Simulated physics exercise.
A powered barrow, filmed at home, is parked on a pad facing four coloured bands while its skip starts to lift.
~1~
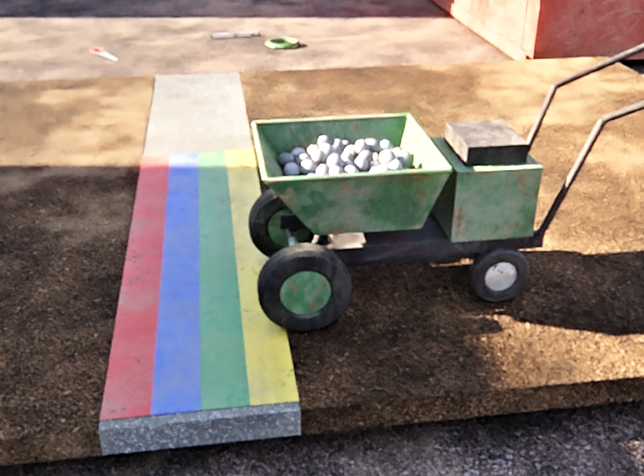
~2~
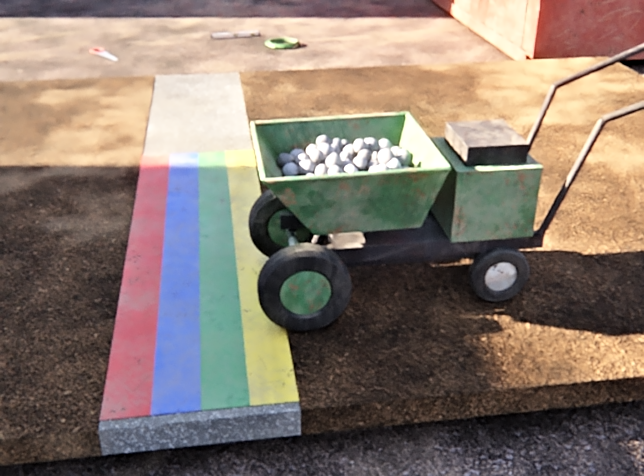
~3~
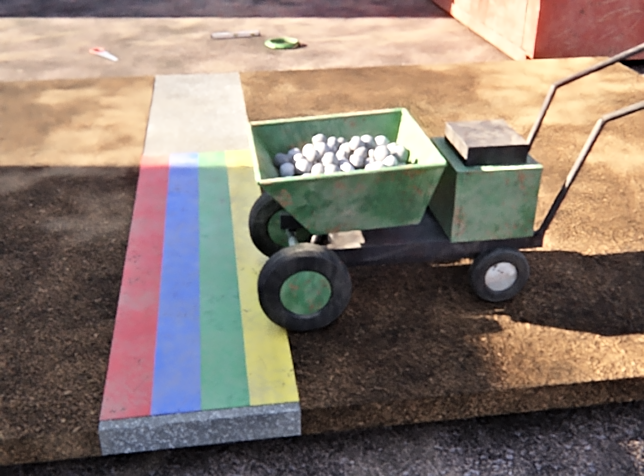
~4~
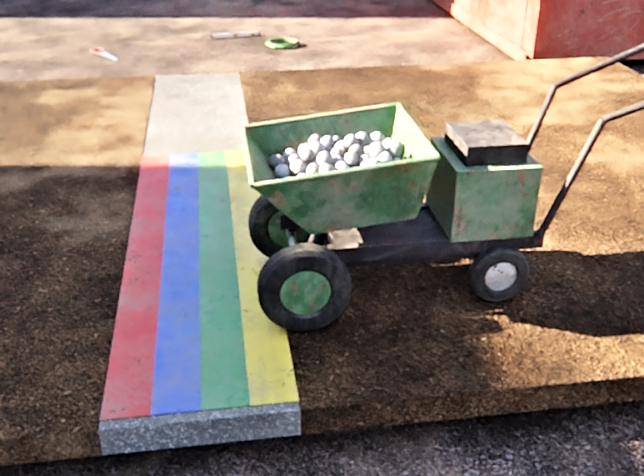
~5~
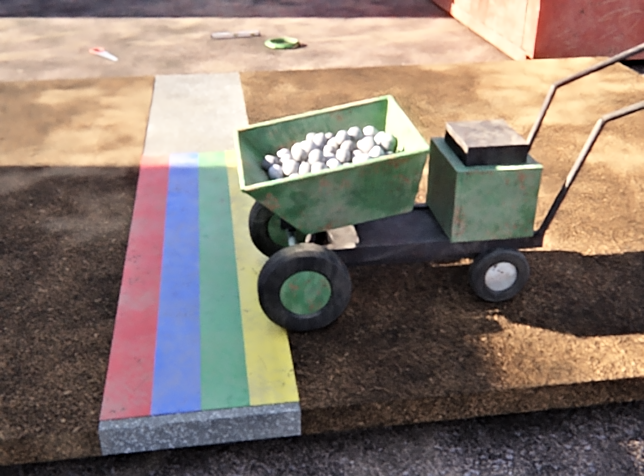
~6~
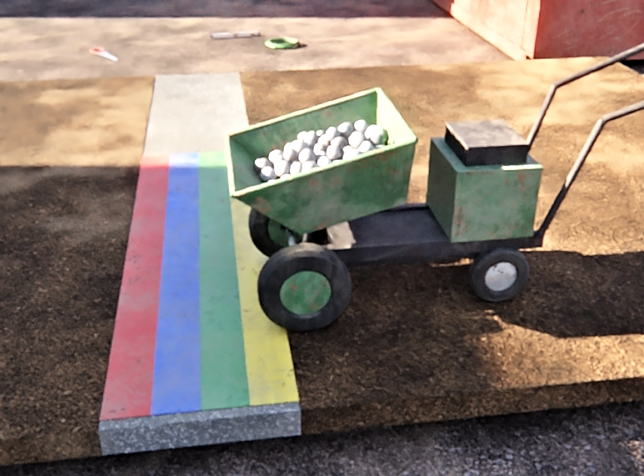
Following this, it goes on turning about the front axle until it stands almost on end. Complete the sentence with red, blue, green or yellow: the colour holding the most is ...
The colour holding the most is red.
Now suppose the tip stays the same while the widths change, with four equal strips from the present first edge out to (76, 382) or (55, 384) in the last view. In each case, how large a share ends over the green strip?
10 % and 10 %.
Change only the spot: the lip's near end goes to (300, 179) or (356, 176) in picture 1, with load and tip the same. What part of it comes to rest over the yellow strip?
0 % then 20 %.
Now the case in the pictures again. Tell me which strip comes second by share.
Following the top strip comes the strip in blue.
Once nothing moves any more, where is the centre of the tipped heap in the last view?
Near (130, 299), more or less.
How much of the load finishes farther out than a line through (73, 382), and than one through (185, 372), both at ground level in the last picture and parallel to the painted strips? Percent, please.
Some 20 and some 90 per cent, respectively.
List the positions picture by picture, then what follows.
The first picture shows lip of the skip at (266, 181), level; top of the load at (361, 164), round cobbles; yellow strip at (269, 359); green strip at (223, 363); blue strip at (177, 368); red strip at (131, 372).
The second picture shows lip of the skip at (265, 182), level; top of the load at (360, 164).
The third picture shows lip of the skip at (260, 183), tipped barely; top of the load at (357, 162).
The fourth picture shows lip of the skip at (253, 186), tipped a little; top of the load at (365, 163).
The fifth picture shows lip of the skip at (244, 190), tipped a little; top of the load at (358, 158).
The sixth picture shows lip of the skip at (234, 196), tipped clearly; top of the load at (359, 146); yellow strip at (269, 359); green strip at (223, 363); blue strip at (177, 368); red strip at (131, 372).
Soon, skip tipped steeply; all in the skip.
A while on, skip tipped steeply; most in the skip; a stray few over the blue strip; a small part over the red strip; a stray few off the paint.
Towards the end, skip tipped right over; a small part in the skip; a stray few over the green strip; about a quarter over the blue strip; about a third over the red strip; about a third off the paint.
Finally, skip tipped right over; a stray few in the skip; none over the yellow strip; a stray few over the green strip; about a quarter over the blue strip; about a third over the red strip; about a third off the paint.
